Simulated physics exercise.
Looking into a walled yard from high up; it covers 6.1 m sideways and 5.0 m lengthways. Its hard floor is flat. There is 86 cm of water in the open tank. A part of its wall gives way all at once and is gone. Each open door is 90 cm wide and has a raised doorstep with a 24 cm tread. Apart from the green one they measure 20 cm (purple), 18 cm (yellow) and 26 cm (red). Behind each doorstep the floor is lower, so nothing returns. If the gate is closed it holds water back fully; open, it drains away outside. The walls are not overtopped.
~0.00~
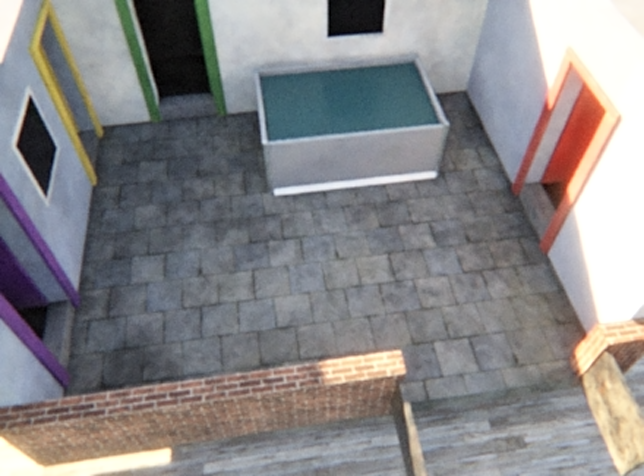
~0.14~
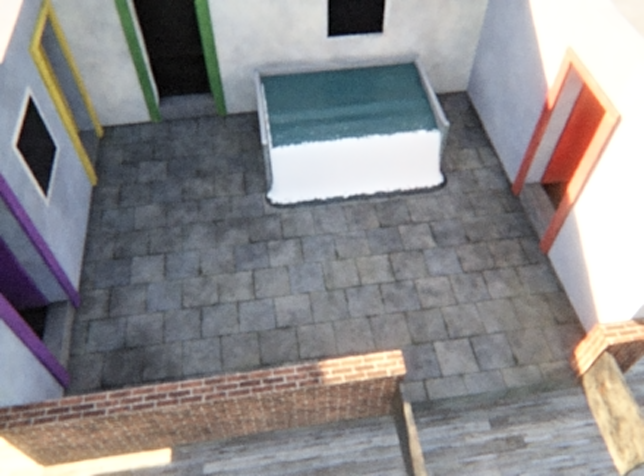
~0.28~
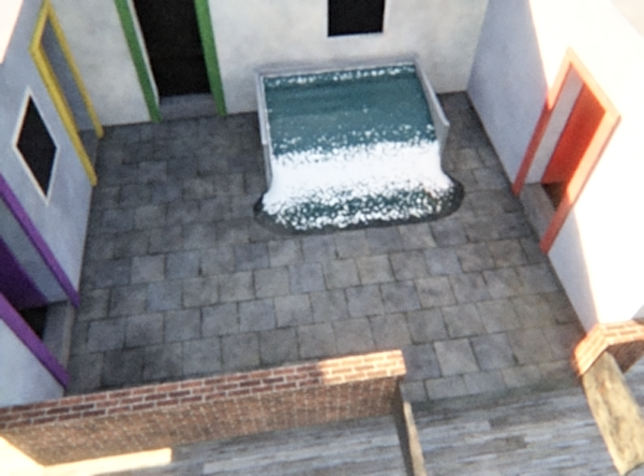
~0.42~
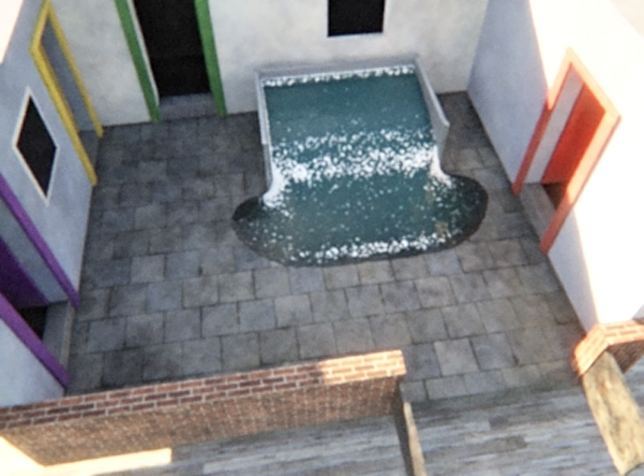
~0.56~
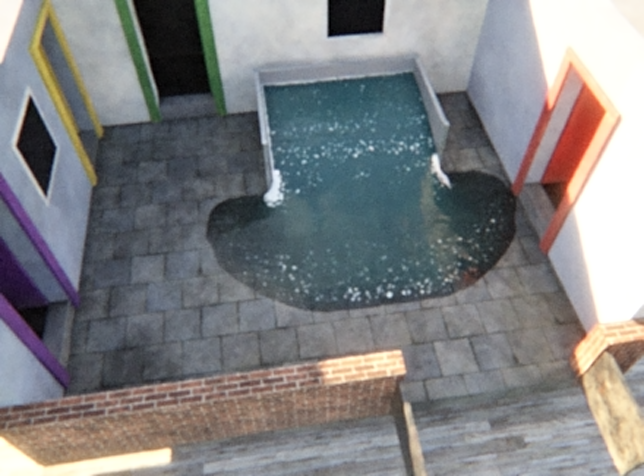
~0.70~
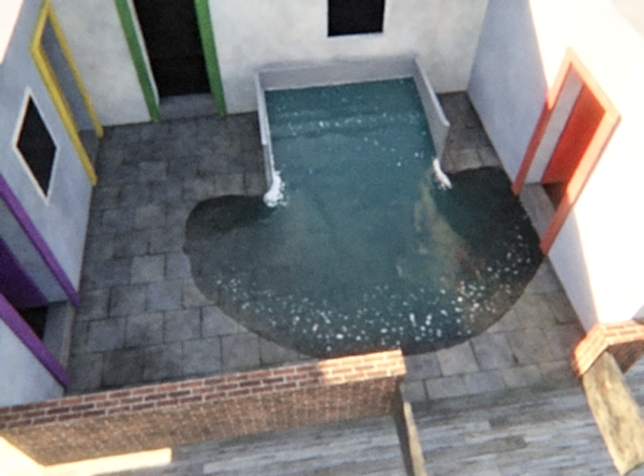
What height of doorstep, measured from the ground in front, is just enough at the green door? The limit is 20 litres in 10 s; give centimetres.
At least 9.5 cm or so.
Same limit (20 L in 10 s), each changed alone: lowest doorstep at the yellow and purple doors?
Roughly 7.5 cm at yellow and 18 cm at purple.
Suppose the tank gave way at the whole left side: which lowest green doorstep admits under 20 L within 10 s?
Then roughly 22 cm.
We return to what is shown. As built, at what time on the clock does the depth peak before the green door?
Near 4.5 s.
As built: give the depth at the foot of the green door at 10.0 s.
Roughly 8.5 cm deep.
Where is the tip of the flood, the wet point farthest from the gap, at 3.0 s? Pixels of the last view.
At about (59, 432).
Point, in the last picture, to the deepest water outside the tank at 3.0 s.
Near (59, 432).
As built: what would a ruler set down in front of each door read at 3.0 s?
Depths in cm: Purple 24, yellow 0, green 0, red 6.
After 1.4 s water covers 60 % of the floor, deepest (44 cm) near (357, 389); it has not reached the green door.
After 3.0 s water covers 65 % of the floor, deepest (34 cm) near (59, 432); it has not reached the green door.
After 10.0 s water covers 95 % of the floor, deepest (11 cm) near (85, 246); 9 cm at the green door, 0 litres in over its 26 cm doorstep.
At the green door as built, the water arrived by 4.2 s and peaked near 15 cm at 4.6 s.
With a doorstep of 8 cm, 39 litres would have come in within the 10 s; with 10.5 cm, 11 litres. So under 20 litres takes about 9.5 cm.
